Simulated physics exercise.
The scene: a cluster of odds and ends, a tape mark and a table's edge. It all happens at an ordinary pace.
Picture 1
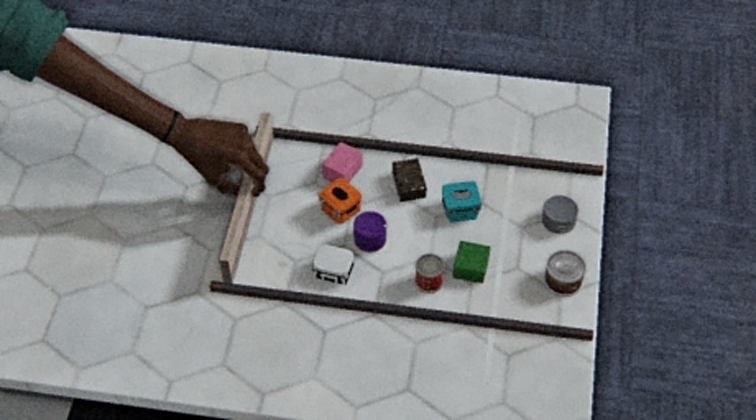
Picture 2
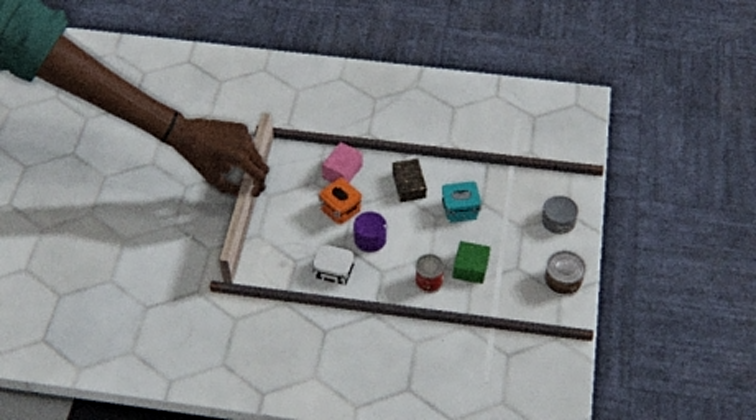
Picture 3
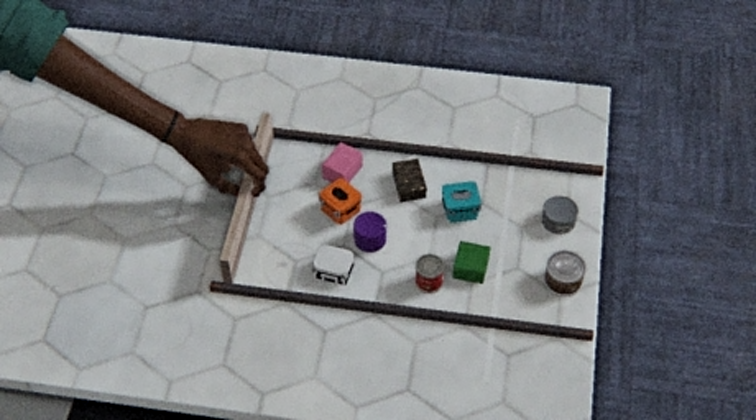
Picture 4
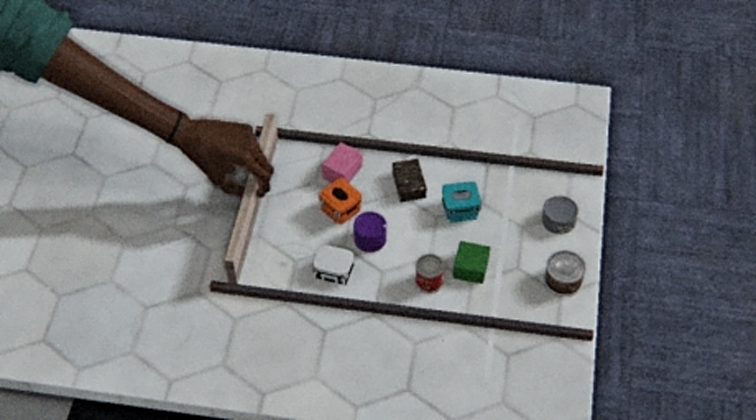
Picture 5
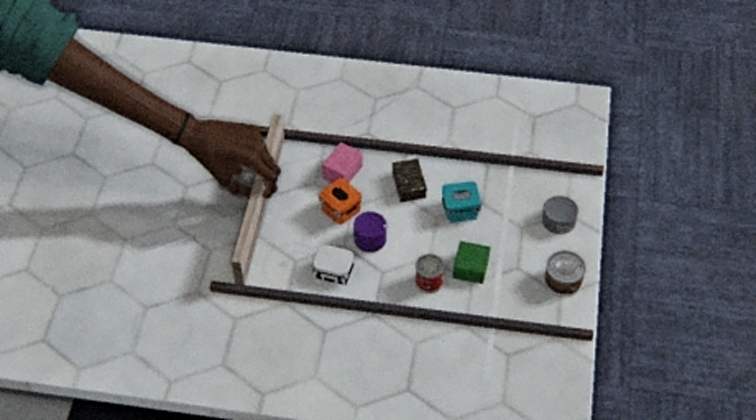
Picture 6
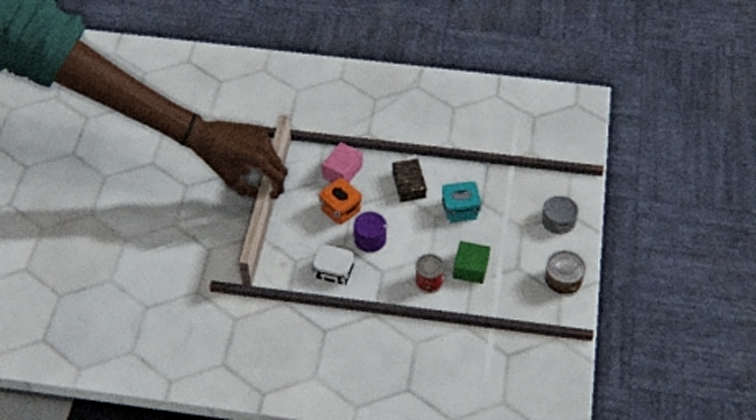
A hand gripping a wooden board stays almost still at the left end of two dark rails on a white tabletop. Then it slides the board slightly to the right, toward a cluster of colourful blocks, cases and tubs, which remain in place with a gap still between them and the board.
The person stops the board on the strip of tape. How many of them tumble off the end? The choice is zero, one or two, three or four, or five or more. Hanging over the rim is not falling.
The number that fall off is zero.
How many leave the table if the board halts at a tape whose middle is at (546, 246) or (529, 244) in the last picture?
It would be 2 and 1.
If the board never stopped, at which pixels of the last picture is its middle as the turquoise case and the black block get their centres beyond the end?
For the turquoise case at (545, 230), for the black block at (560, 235).
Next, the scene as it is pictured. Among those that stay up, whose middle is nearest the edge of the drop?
The brown pot.
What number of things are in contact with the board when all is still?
The number is 4.
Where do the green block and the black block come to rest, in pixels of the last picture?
About (549, 269), and the other about (548, 205).
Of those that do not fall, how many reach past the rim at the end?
The number is 1.
Soon after, none off yet; brown pot at rest near (565, 274); grey tub at rest near (560, 215); green block at rest near (472, 262).
In the end, the number that fall off is zero.
